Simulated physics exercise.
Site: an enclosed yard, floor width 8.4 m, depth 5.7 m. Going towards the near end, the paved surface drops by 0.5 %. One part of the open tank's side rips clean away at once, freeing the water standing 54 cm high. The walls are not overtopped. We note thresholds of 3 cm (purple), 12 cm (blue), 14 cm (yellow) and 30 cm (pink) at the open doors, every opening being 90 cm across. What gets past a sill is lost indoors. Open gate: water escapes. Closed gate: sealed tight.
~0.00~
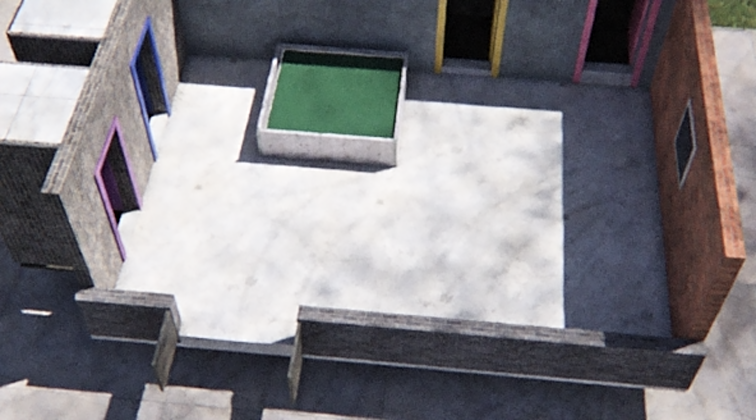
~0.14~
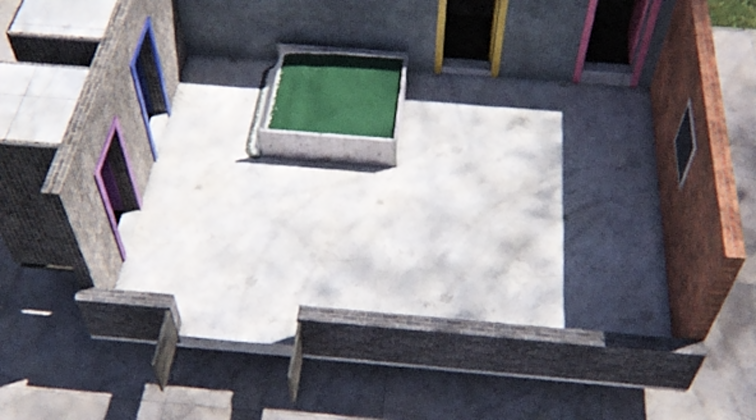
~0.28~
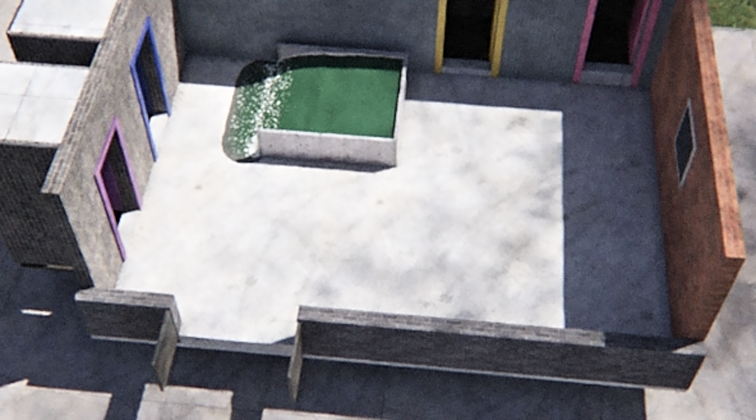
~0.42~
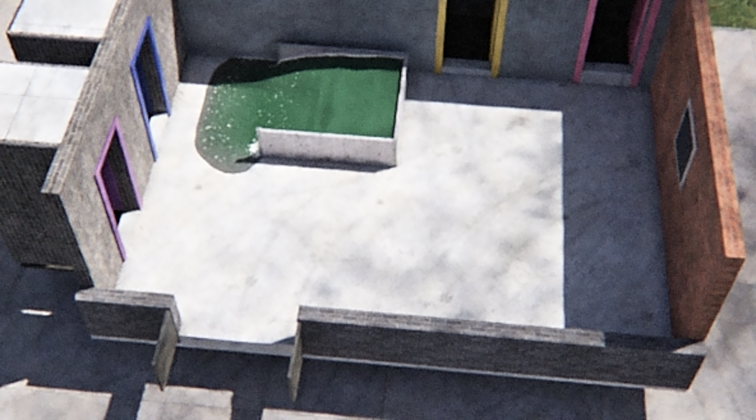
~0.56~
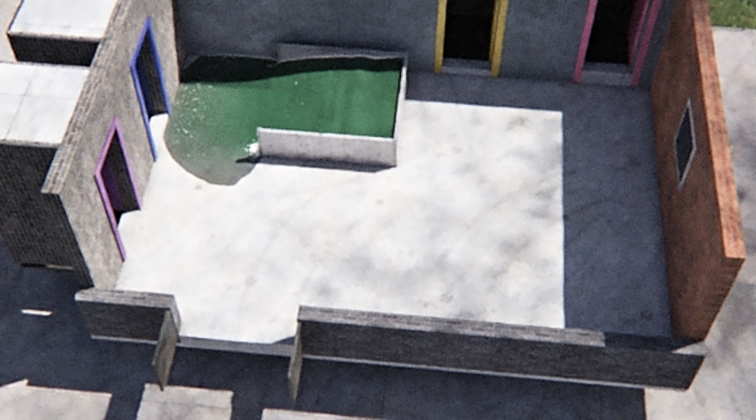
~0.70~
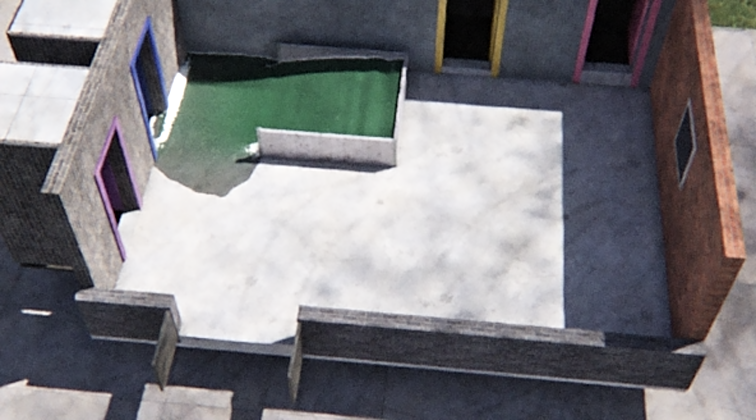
Walled yard with coloured door surrounds, green water bursting from the left side of a raised tank and spreading across pale paving.
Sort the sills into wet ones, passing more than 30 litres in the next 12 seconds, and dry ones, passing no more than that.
Purple door: Wet; blue door: Wet; yellow door: Dry; pink door: Dry.
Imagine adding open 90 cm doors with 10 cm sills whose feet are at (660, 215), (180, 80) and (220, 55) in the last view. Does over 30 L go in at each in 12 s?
Less, more, more.
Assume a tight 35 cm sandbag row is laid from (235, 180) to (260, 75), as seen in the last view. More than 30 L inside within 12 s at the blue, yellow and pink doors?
Blue within the limit, yellow within the limit, pink within the limit.
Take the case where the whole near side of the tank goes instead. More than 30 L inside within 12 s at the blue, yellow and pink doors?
At blue the amount is beneath the mark, at yellow it is beneath the mark, and at pink it is beneath the mark.
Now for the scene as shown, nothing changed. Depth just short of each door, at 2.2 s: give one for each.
Depths in centimetres - purple: 8, blue: 33, yellow: 0, pink: 0.
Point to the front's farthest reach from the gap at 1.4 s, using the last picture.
Near (135, 228).
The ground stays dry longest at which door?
The answer is the pink door.
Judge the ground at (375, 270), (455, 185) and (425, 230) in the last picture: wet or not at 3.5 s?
Point 1: Unreached; point 2: Unreached; point 3: Unreached.
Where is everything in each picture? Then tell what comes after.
Still water, 54 cm deep, in the open tank at (335, 94), in the first picture.
Water pours out at (273, 102) and has run 1.0 m, to (254, 154); typically 10 cm deep outside, 54 cm at the open tank's back, in the second picture.
Water pours out at (273, 104) and has run 1.2 m, to (239, 158); typically 10 cm deep outside, 54 cm at the open tank's back, in the third picture.
The front is at (219, 165), 1.5 m from the gap at (273, 105); 2.7 m2 of floor is under water; 54 cm left at the back of the open tank, in the fourth picture.
Water pours out at (273, 105) and has run 1.9 m, to (173, 150); typically 7 cm deep outside, 54 cm at the open tank's back, in the fifth picture.
The front is at (156, 160), 2.2 m from the gap at (273, 106); 4.8 m2 of floor is under water; 51 cm left at the back of the open tank, in the sixth picture.
After 1.4 s water covers 15 % of the floor and is deepest (44 cm) near (186, 63); purple door not reached, blue door 30 cm at the sill, 47 L in, yellow door not reached, pink door not reached.
After 2.2 s water covers 15 % of the floor and is deepest (37 cm) near (175, 98); purple door 8 cm at the sill, 1 L in, blue door 33 cm at the sill, 139 L in, yellow door not reached, pink door not reached.
After 3.5 s water covers 30 % of the floor and is deepest (26 cm) near (120, 315); purple door 8 cm at the sill, 17 L in, blue door 21 cm at the sill, 242 L in, yellow door not reached, pink door not reached.
After 7.0 s water covers 45 % of the floor and is deepest (12 cm) near (108, 314); purple door 7 cm at the sill, 51 L in, blue door 7 cm at the sill, 267 L in, yellow door 1 cm at the sill, 0 L in, pink door 1 cm at the sill, 0 L in.
After 12.0 s water covers 70 % of the floor and is deepest (9 cm) near (108, 314); purple door 5 cm at the sill, 95 L in, blue door 6 cm at the sill, 267 L in, yellow door 1 cm at the sill, 0 L in, pink door 1 cm at the sill, 0 L in.
